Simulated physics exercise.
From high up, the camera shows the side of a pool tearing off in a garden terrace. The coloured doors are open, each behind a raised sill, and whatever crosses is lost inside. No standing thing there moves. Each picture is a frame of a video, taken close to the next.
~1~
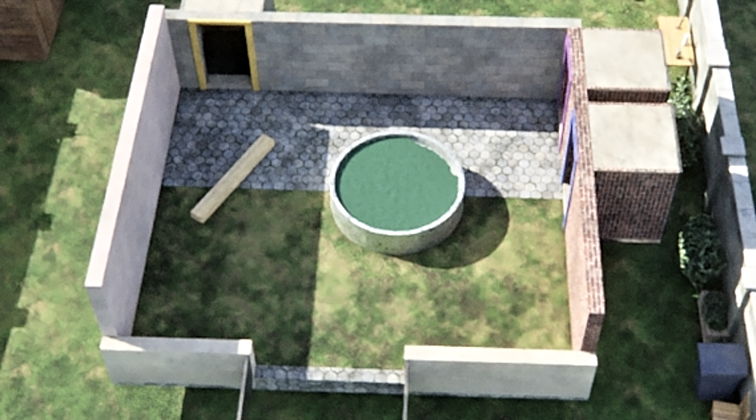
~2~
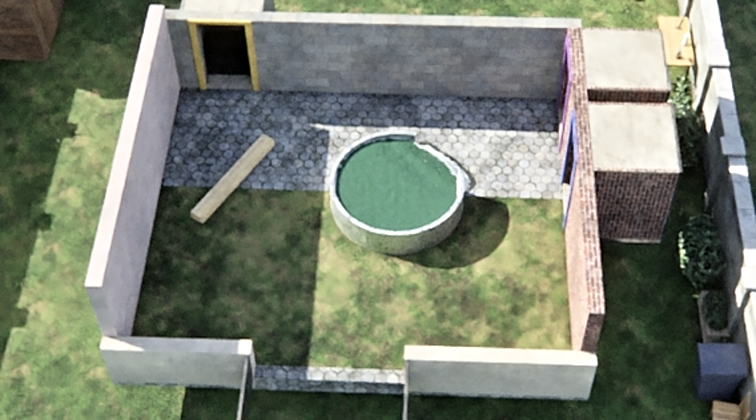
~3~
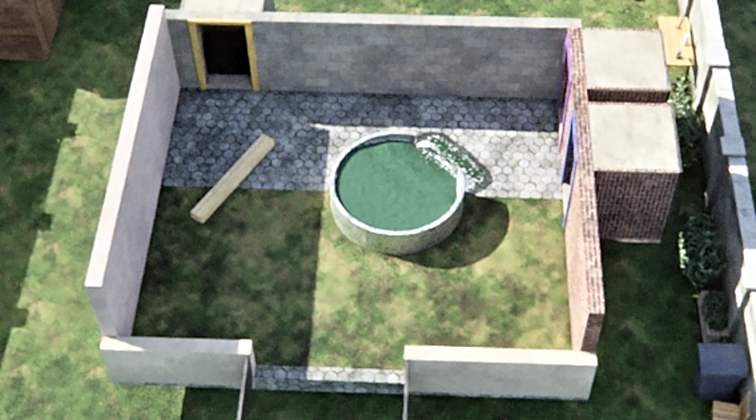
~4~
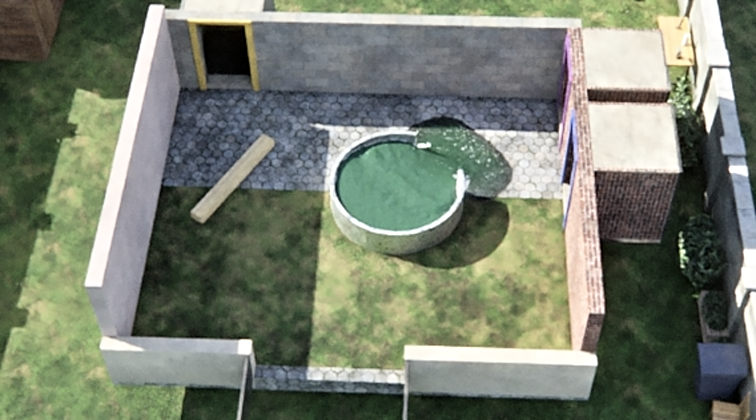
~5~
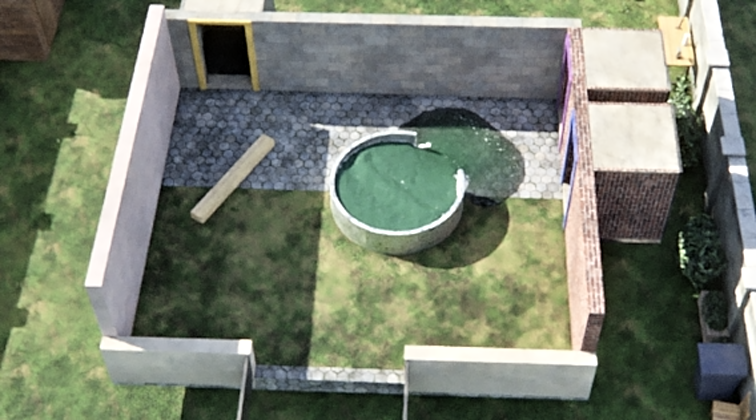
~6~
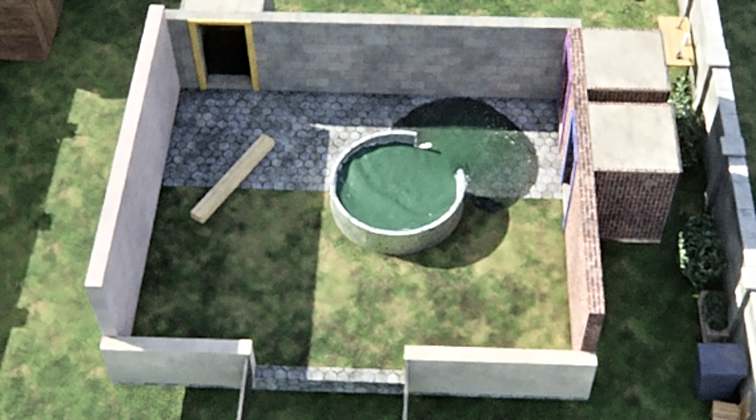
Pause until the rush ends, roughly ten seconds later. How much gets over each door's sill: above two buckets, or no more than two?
The blue door gets above two buckets; the purple door gets above two buckets; the yellow door gets no more than two.
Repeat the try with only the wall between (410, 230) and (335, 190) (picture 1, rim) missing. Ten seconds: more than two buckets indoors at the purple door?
Purple: Falls short.
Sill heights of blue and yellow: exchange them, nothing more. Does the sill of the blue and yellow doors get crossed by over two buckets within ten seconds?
Result - blue comes in low, yellow comes in low.
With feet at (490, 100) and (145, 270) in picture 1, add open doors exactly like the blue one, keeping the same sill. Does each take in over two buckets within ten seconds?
In order: Overshoots; falls short.
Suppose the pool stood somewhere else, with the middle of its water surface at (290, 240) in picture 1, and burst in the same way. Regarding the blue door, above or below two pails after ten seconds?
Going door by door, the blue door tops the mark.
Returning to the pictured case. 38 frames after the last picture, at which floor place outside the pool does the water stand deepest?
I'd point to (551, 131).
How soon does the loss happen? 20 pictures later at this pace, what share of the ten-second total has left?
My figure: 60 percent.
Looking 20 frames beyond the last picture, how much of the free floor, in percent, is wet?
Close to 25 in a hundred, I think.
A moment on, water covers 15 % of the floor; the blue door not reached, the purple door wet at the sill, nothing in, the yellow door not reached.
Next, water covers 15 % of the floor; the blue door under two buckets in, the purple door over two buckets in, the yellow door not reached.
Then, water covers 25 % of the floor; the blue door under two buckets in, the purple door far over two buckets in, the yellow door not reached.
Later, water covers 50 % of the floor; the blue door over two buckets in, the purple door far over two buckets in, the yellow door wet at the sill, nothing in.
In the end, water covers 75 % of the floor; the blue door over two buckets in, the purple door far over two buckets in, the yellow door wet at the sill, nothing in.
